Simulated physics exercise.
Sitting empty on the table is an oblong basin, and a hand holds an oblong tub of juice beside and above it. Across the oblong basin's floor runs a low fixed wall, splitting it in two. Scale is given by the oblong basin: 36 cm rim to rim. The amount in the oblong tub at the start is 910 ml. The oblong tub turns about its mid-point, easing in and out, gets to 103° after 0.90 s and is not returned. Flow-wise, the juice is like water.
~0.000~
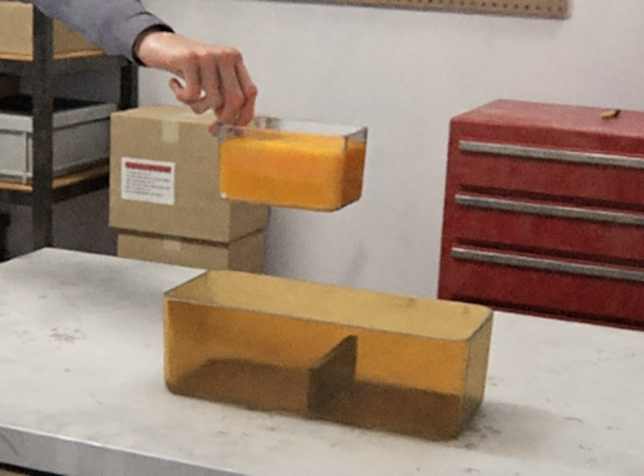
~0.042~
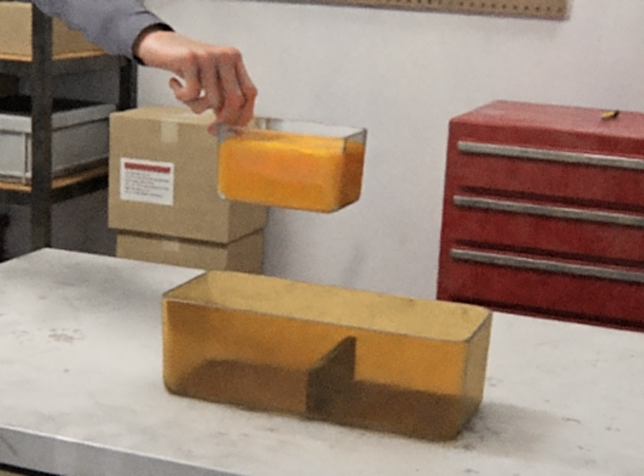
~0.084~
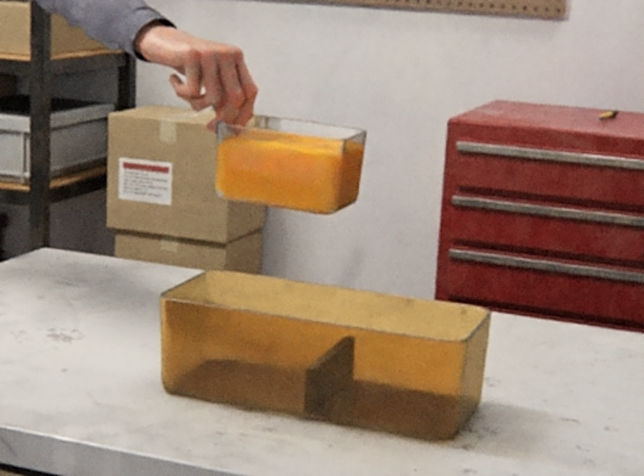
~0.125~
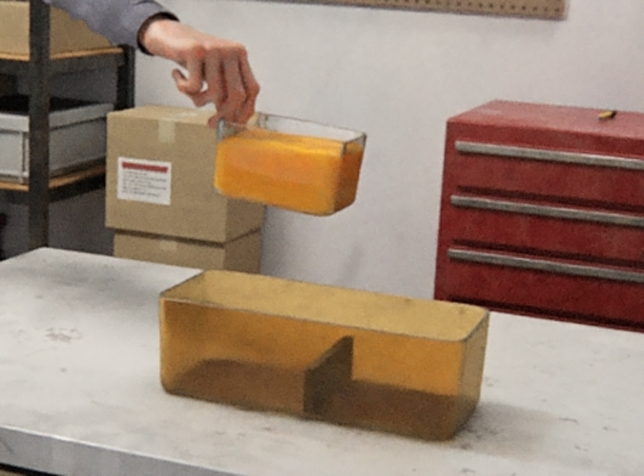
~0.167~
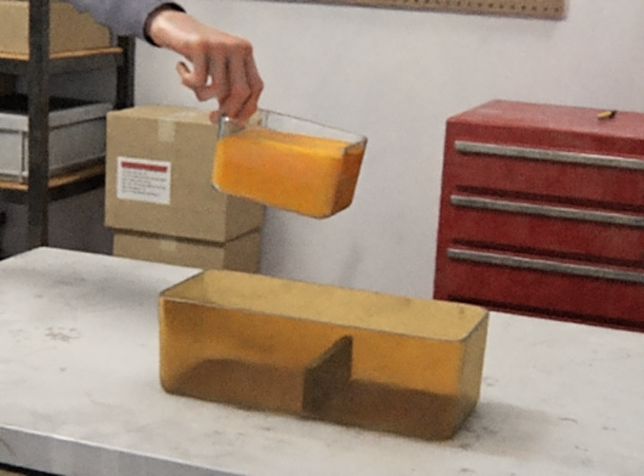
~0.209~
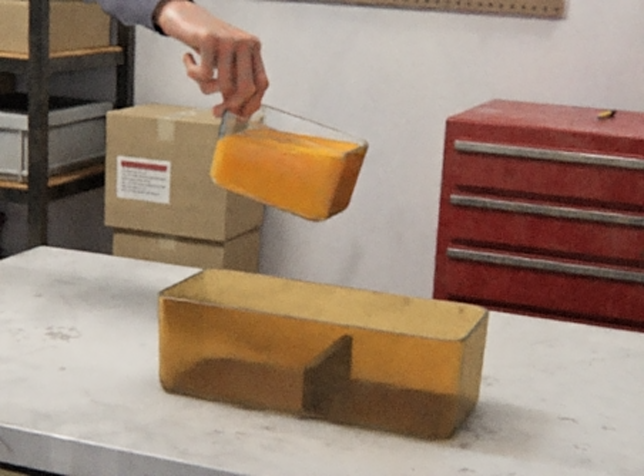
At first, a hand holds a clear oblong tub of orange juice level above an empty oblong basin with a low divider on a table. The tub then slowly tilts, its right end dipping modestly as the hand shifts slightly right, and the juice stays inside, reaching toward the lowered right rim.
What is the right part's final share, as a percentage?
About 92 per cent.
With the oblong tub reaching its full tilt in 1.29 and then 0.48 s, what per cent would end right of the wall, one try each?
95 then 85 %.
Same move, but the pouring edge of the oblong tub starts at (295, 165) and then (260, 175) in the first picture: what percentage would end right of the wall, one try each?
Try 1: Approx. 55 %; try 2: Approx. 0 %.
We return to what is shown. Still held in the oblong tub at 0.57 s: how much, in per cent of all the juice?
I'd put it near 52 percent.
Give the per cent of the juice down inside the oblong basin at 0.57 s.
Estimate - around 10 in a hundred parts.
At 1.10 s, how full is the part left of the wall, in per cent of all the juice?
5 %.
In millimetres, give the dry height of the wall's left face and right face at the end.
The left comes to roughly 52 mm and the right to roughly 16 mm.
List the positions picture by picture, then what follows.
Tilt 0°; pouring edge (356, 134); surface from (237, 135) to (355, 147); the oblong basin's rim runs from (187, 283) to (481, 327); the wall's top is at (335, 352), in the first frame.
Tilt 1°; pouring edge (356, 135); surface from (236, 135) to (354, 148), in the second frame.
Tilt 2°; pouring edge (355, 137); surface from (236, 134) to (353, 148), in the third frame.
Tilt 5°; pouring edge (355, 140); surface from (235, 134) to (353, 149), in the fourth frame.
Tilt 9°; pouring edge (356, 145); surface from (236, 134) to (355, 150), in the fifth frame.
Tilt 13°; pouring edge (357, 150); surface from (236, 134) to (356, 150), in the sixth frame.
By 0.57 s the tilt is 72° and 53 per cent is still to pour, 0 is left of the wall and 10 right of it.
By 0.83 s the tilt is 101° and 11 per cent is still to pour, 1 is left of the wall and 76 right of it.
By 1.10 s the tilt is 103° and 1 per cent is still to pour, 5 is left of the wall and 89 right of it.
By 1.40 s the tilt is 103° and 0 per cent is still to pour, 5 is left of the wall and 92 right of it.
At rest 5 per cent lies left of the wall, 92 right of it and 3 outside.
